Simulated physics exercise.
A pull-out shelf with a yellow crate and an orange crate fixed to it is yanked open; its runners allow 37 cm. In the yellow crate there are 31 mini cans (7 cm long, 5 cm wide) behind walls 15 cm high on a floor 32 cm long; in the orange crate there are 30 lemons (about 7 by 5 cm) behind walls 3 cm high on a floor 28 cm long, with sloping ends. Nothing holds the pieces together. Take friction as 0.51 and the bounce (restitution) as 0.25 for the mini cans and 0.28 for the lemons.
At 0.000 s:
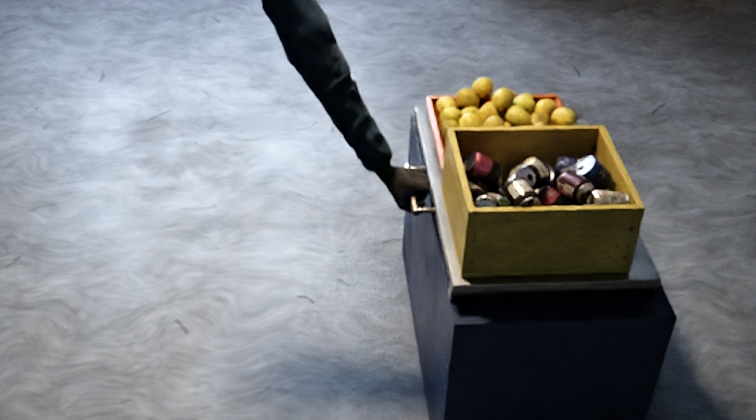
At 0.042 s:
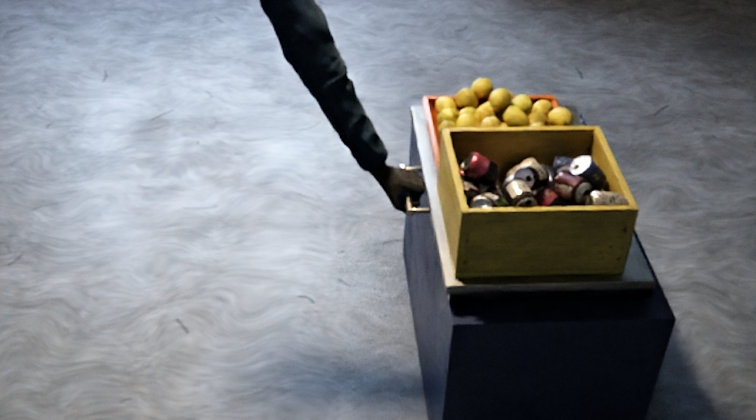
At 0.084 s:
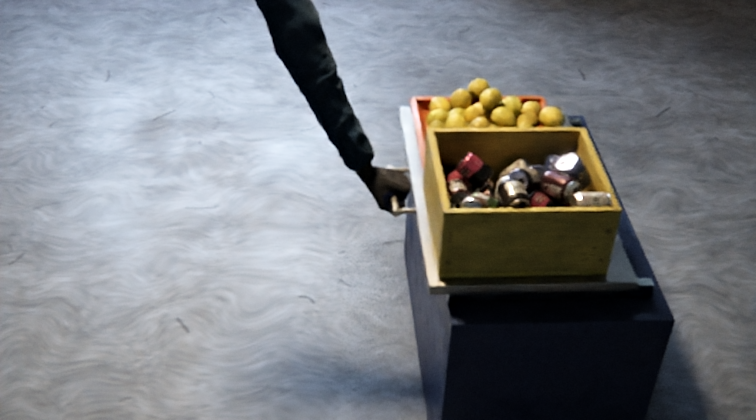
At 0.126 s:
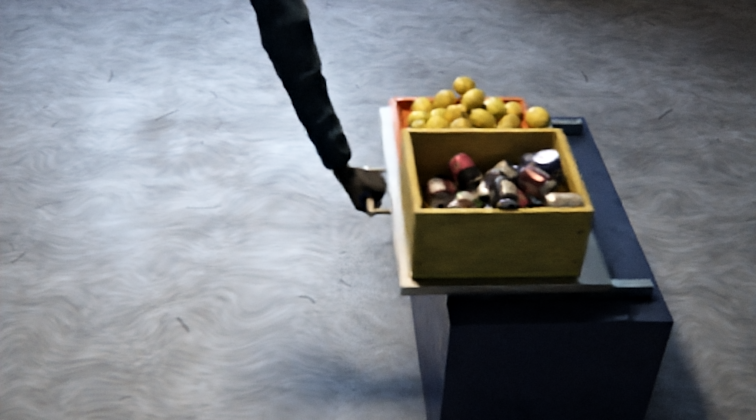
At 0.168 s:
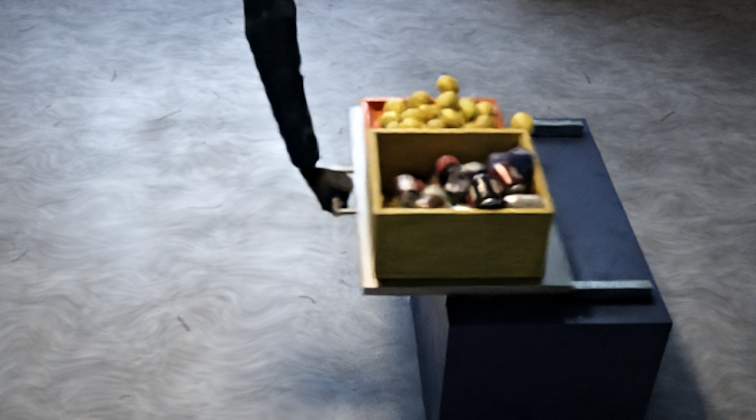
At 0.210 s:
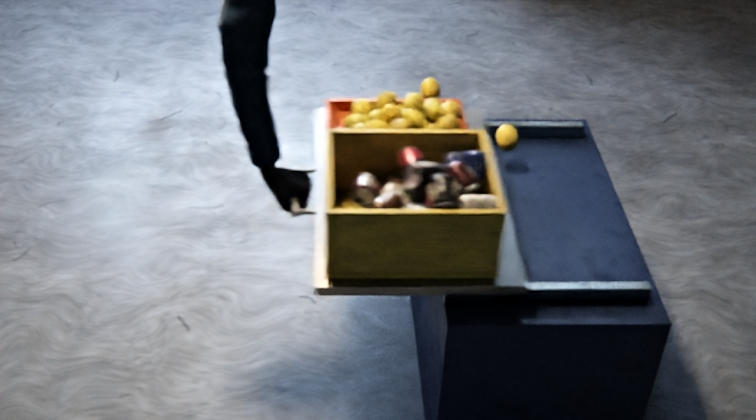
A dark-sleeved arm reaches in from the upper left to a handle on a pale tray atop a dark blue cabinet, seen from above on a mottled grey floor. The tray holds a yellow crate of small cans in front of an orange crate of lemons. The hand pulls the tray left, slowly then faster, as cans shift and a lemon leaves its crate on the right, while the camera barely moves.
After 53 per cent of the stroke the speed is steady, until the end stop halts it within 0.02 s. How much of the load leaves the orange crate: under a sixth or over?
Out of the orange crate go over a sixth of the lemons.
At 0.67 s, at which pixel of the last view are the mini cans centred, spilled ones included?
Near (345, 215).
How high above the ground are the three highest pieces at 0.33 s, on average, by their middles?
Some 72 cm up.
After 0.25 s, the runners reach their end.
After 0.33 s, yellow crate 31 in, 0 out and orange crate 25 in, 5 out.
After 0.45 s, yellow crate 29 in, 2 out and orange crate 23 in, 7 out.
After 0.67 s, yellow crate 27 in, 4 out and orange crate 18 in, 12 out.
When it is over (at 1.10 s), yellow crate 27 in, 4 out and orange crate 17 in, 13 out. Asked share, 13 of 30, 43 per cent.
